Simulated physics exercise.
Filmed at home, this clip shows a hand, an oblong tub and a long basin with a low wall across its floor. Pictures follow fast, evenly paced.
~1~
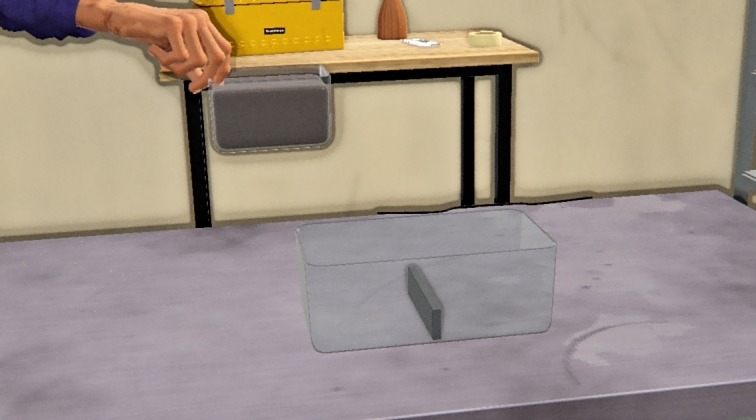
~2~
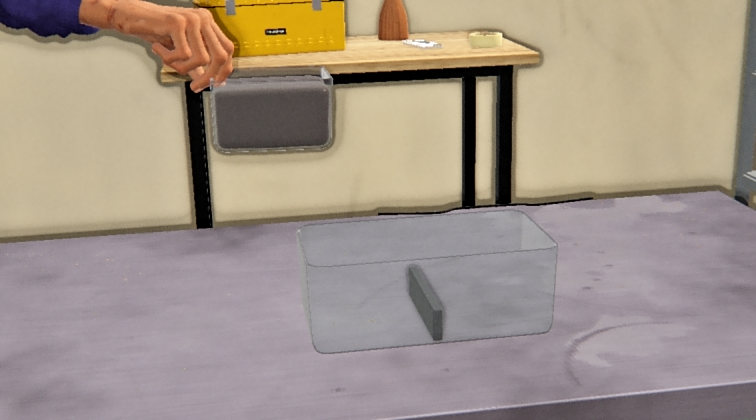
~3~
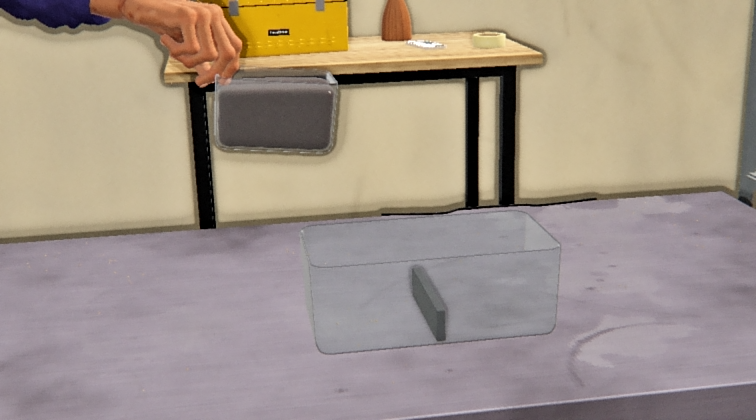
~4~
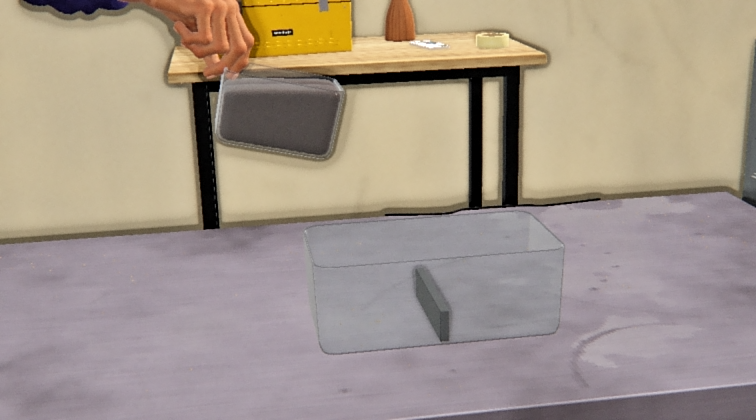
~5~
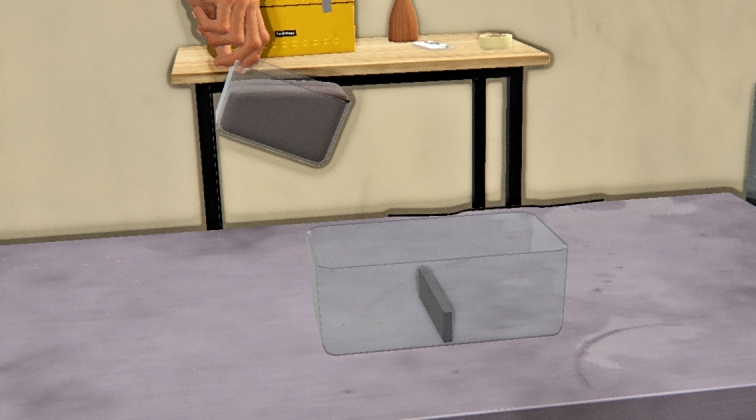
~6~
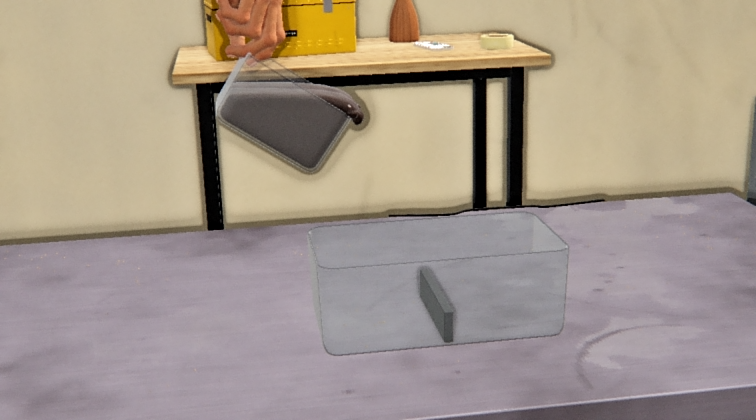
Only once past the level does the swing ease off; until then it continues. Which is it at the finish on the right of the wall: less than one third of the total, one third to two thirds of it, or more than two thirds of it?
At the finish the right of the wall has less than one third of the total.
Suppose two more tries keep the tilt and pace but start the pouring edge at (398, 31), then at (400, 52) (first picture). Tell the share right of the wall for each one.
It works out to around 70 % and then around 70 %.
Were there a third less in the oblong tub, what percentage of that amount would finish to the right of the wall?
Estimate: Close to 10 per cent.
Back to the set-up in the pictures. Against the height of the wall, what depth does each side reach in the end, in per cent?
Roughly 80 left of the wall, roughly 10 right of it.
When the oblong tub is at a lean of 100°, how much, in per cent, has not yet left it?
Amount still in: Approx. 20 %.
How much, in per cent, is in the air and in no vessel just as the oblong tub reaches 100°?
Estimated at 45 per cent or so.
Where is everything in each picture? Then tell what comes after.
In the first picture, it leans 0°; its right rim is at (325, 72); the coffee meets the walls at (211, 86) and (323, 80); the long basin's rim runs from (301, 246) to (539, 228); the wall's top is at (424, 288).
In the second picture, it leans 2°; its right rim is at (327, 74); the coffee meets the walls at (213, 86) and (325, 82).
In the third picture, it leans 6°; its right rim is at (333, 79); the coffee meets the walls at (218, 86) and (330, 84).
In the fourth picture, it leans 13°; its right rim is at (339, 87); the coffee meets the walls at (222, 87) and (337, 86).
In the fifth picture, it leans 23°; its right rim is at (345, 98); the coffee meets the walls at (225, 97) and (346, 91); 1 per cent is over the edge.
In the sixth picture, it leans 34°; its right rim is at (346, 111); the coffee meets the walls at (222, 94) and (347, 104); 7 per cent is over the edge.
A moment on, the oblong tub is tipped right over and 20 per cent is still to pour, 32 is left of the wall and 3 right of it.
Next, the oblong tub is tipped right over and 2 per cent is still to pour, 81 is left of the wall and 6 right of it.
Then the oblong tub is tipped right over and 0 per cent is still to pour, 85 is left of the wall and 11 right of it.
Later the oblong tub is tipped right over and 0 per cent is still to pour, 83 is left of the wall and 14 right of it.
In the end 82 per cent lies left of the wall, 15 right of it and 3 outside.
